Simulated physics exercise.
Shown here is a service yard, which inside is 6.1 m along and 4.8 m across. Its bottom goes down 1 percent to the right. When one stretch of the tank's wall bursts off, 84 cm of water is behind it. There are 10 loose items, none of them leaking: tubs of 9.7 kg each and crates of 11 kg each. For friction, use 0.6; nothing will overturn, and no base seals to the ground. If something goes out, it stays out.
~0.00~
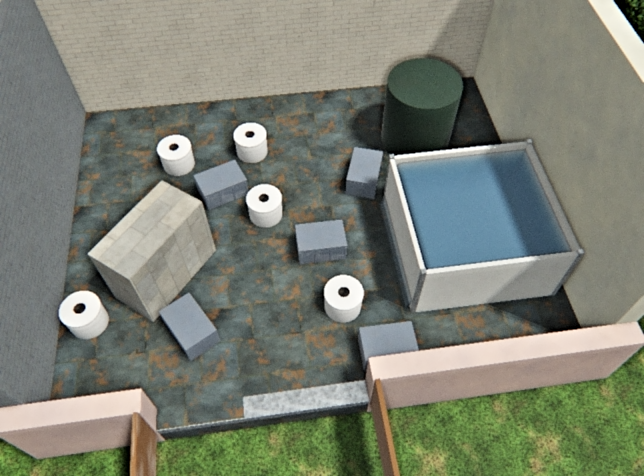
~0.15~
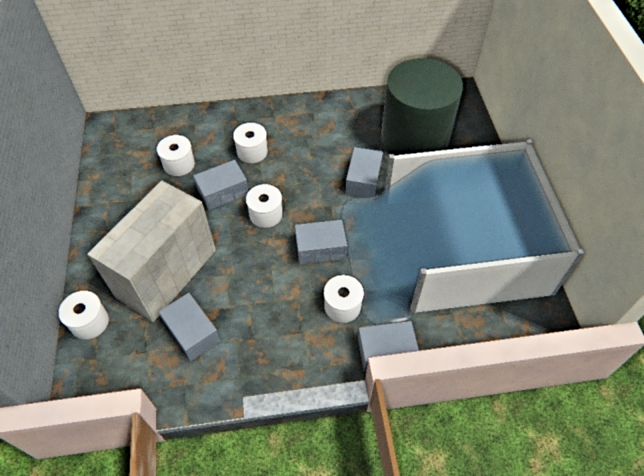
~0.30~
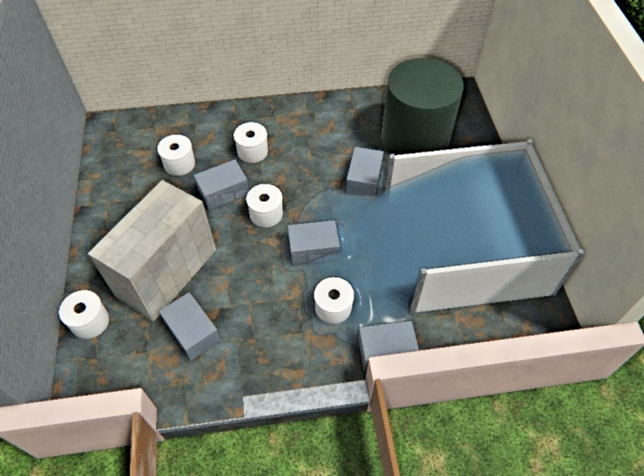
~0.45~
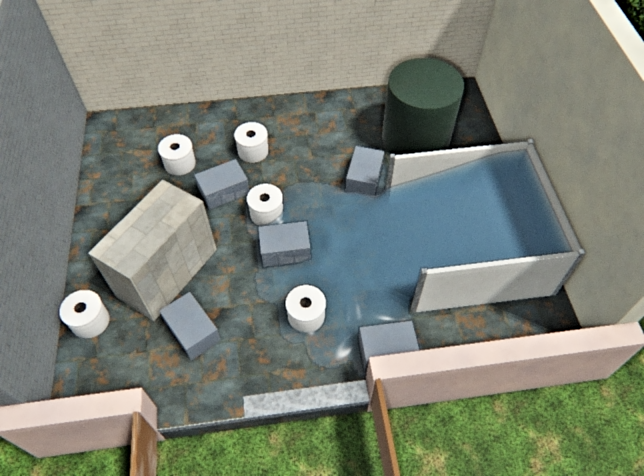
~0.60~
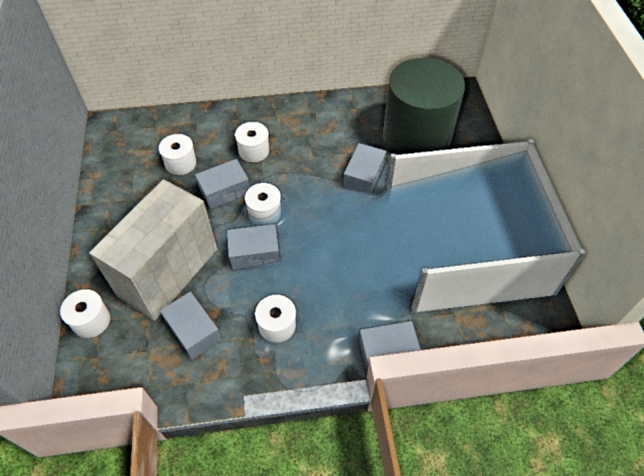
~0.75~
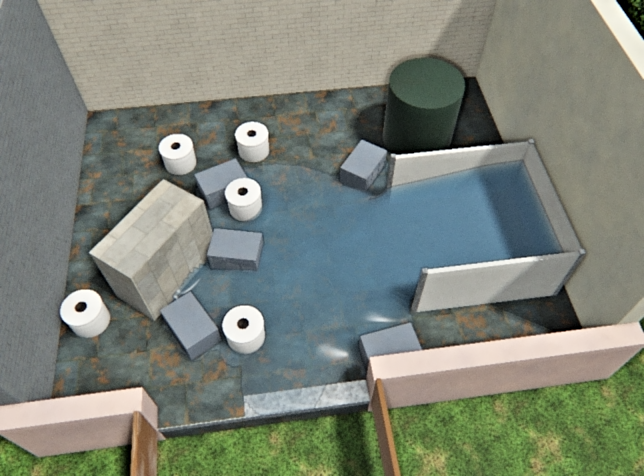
Blue water bursts through the left side of a pale-walled tank in a walled yard and spreads left across the mottled floor. It pushes a white tub and a grey crate leftward, then shifts another tub and nearby crates as it reaches the large stone block, while the green cylinder stays put.
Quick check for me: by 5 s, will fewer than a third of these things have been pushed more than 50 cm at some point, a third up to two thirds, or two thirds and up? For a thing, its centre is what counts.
I reckon it gets to two thirds or beyond.
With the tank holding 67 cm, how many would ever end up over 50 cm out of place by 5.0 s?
Result: 8.
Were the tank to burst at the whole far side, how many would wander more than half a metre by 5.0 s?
That gives 5 of them.
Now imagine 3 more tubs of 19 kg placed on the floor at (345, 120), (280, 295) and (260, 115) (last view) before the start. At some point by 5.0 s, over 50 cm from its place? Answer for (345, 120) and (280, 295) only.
Taking them in turn, the first is below the mark and the second above the mark.
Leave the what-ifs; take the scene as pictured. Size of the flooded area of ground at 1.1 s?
Somewhere around 13 m2, roughly.
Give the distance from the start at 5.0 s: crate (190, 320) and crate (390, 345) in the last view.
Shifts in order: 200 cm; 5 cm.
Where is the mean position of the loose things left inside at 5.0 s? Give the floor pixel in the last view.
The centre is close to (244, 197).
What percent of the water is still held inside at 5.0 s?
76 %.
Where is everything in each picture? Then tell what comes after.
A tub at (344, 292), on the bottom; a crate at (321, 235), on the bottom; 2.9 m2 under water; 0 of 10 have shifted, in the first frame.
A tub at (343, 292) rests on the ground; a crate at (320, 235), on the bottom; 3.9 m2 under water; 0 of 10 have shifted, in the second frame.
A tub at (334, 295), on the bottom, 12 cm from its start; a crate at (313, 236), on the bottom, 10 cm from its start; water covers 5.0 m2; 2 of 10 have shifted, in the third frame.
A tub at (306, 303) rests on the ground, 47 cm from its start; a crate at (284, 237) rests on the ground, 46 cm from its start; 6.4 m2 under water; 2 of 10 have shifted, in the fourth frame.
A tub at (275, 313) rests on the ground, 84 cm from its start; a crate at (252, 240) rests on the ground, 86 cm from its start; water covers 8.2 m2; 3 of 10 have shifted, in the fifth frame.
A tub at (243, 324) rests on the ground, 122 cm from its start; a crate at (235, 244) rests on the ground, 108 cm from its start; 9.7 m2 under water; 5 of 10 have shifted, in the sixth frame.
After 1.1 s 4 of 10 are over 50 cm from their spots; 2 afloat.
After 2.2 s 7 of 10 are over 50 cm from their spots; 6 afloat.
After 3.5 s 8 of 10 are over 50 cm from their spots; 7 afloat.
After 5.0 s 8 of 10 are over 50 cm from their spots, and 8 have been at some point; 7 afloat.
